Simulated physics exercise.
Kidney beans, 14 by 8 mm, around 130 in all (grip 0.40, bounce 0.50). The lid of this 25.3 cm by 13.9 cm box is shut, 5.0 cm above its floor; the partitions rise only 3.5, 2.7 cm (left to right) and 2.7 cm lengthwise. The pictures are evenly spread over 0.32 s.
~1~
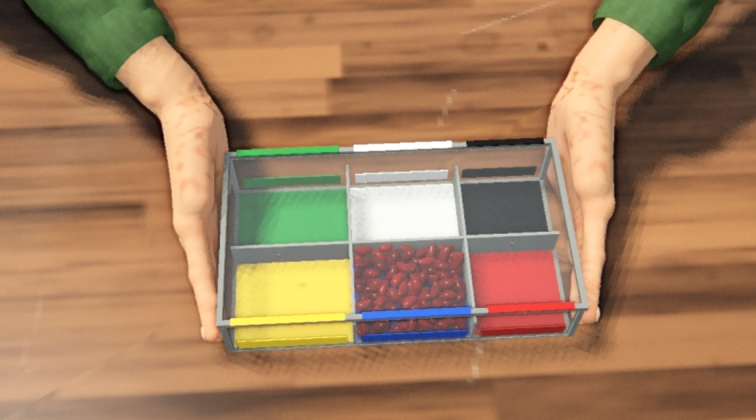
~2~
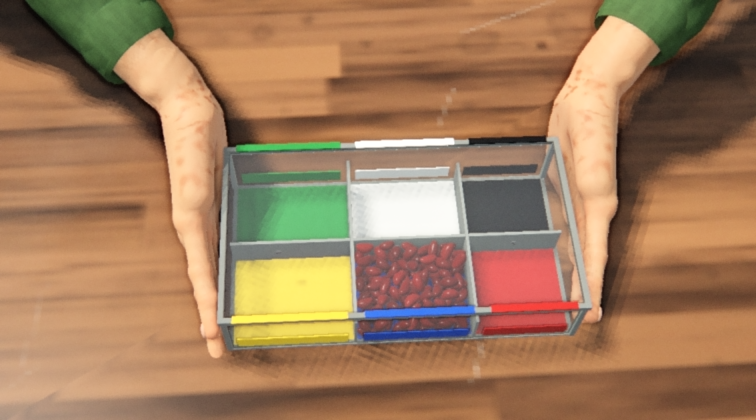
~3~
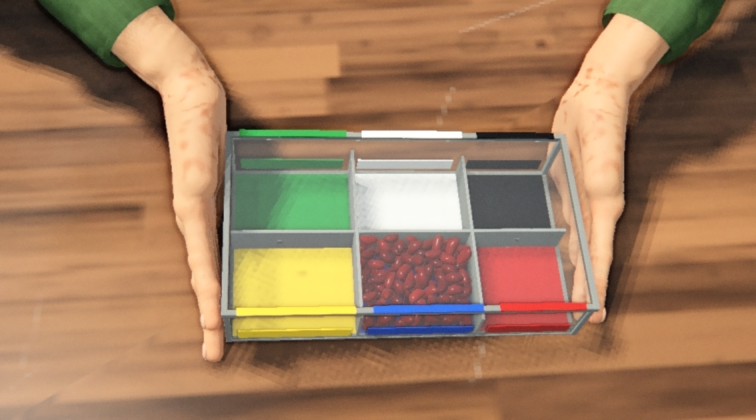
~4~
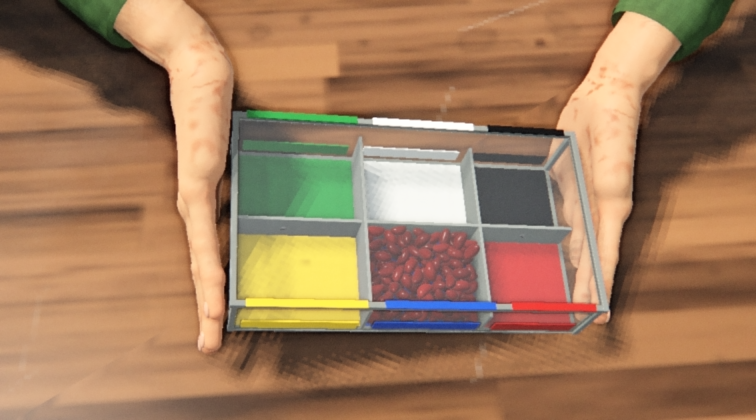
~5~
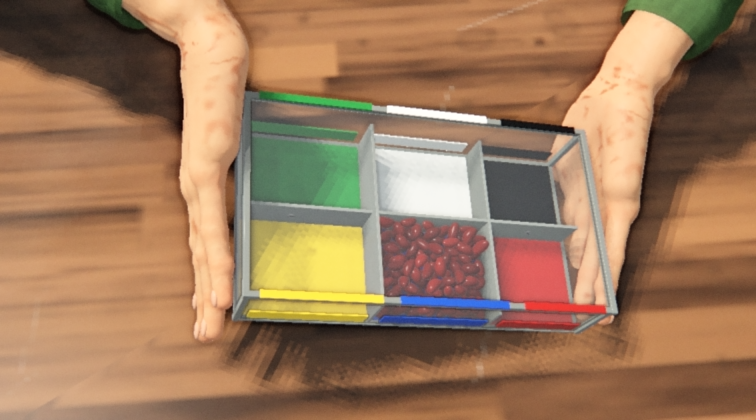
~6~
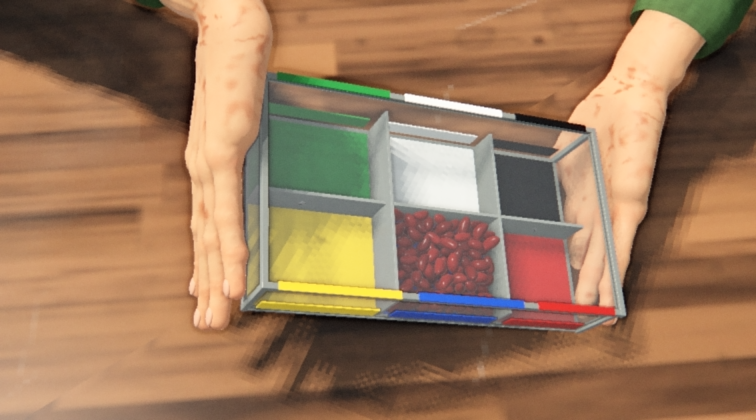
On a wooden surface seen from above, two hands in green sleeves hold a clear, lidded box between their palms. Its six compartments show green, white and black at the back and yellow, blue-edged and red in front, with dark red beans filling the front middle one. The hands gradually tilt the box, raising its left side above the right, while the beans shift slightly rightward within their compartment.
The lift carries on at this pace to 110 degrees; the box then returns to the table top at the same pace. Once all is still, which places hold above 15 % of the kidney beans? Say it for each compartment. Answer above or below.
Red above, blue below, green below, yellow below, white below, black below.
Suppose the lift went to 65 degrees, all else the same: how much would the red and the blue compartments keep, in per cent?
Red 25, blue 75.
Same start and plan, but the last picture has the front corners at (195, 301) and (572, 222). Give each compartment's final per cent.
Red 0; blue 20; green 70; yellow 5; white 5; black 0.
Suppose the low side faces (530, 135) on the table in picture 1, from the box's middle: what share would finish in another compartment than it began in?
Some 100 per cent.
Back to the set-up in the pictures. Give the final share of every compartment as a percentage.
Red 90; blue 10; green 0; yellow 0; white 0; black 0.
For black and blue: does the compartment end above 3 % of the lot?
Black no, blue yes.
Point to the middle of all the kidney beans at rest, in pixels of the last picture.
At about (534, 291).
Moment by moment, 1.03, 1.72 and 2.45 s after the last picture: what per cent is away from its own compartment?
About 75, 90, 90.
Then, 1.03 s after the last picture, tilt 109 degrees; red 75 %, blue 25 %.
Then, 1.72 s after the last picture, tilt 48 degrees; red 90 %, blue 10 %.
Then, 2.45 s after the last picture, tilt 0 degrees; red 90 %, blue 10 %.
In the end, red 90 %, blue 10 %, green 0 %, yellow 0 %, white 0 %, black 0 %.
